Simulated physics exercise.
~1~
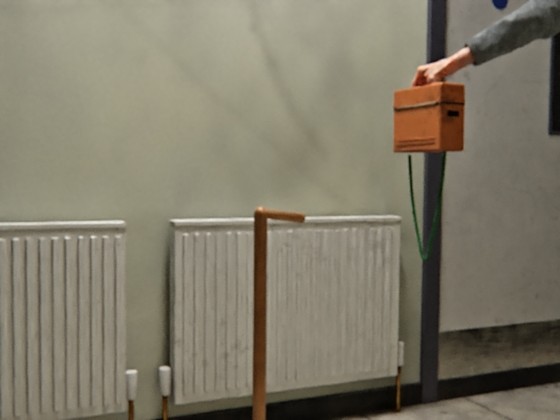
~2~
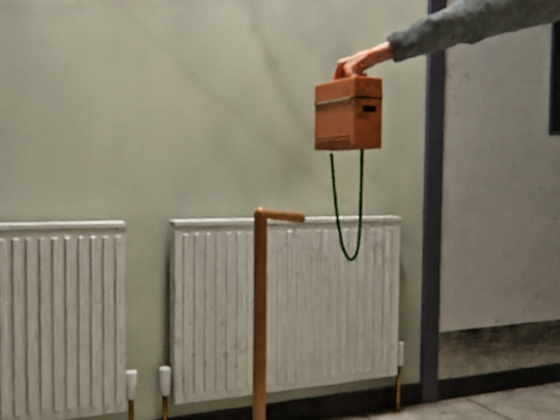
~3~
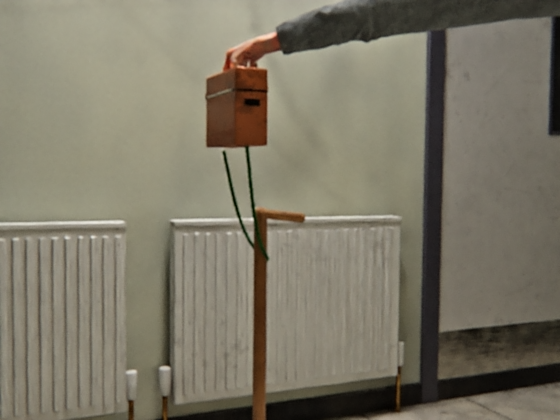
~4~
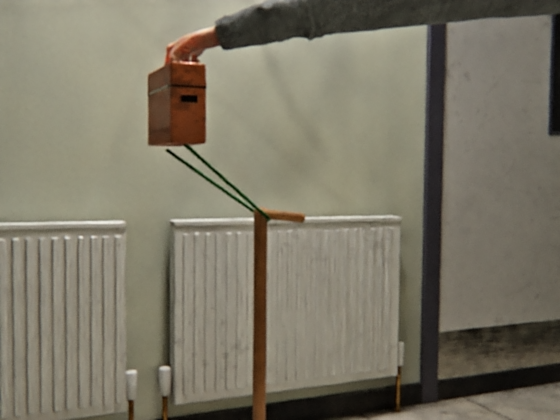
A hand carrying an orange case leftward past a wooden post, its dangling green cord loop catching and pulling taut.
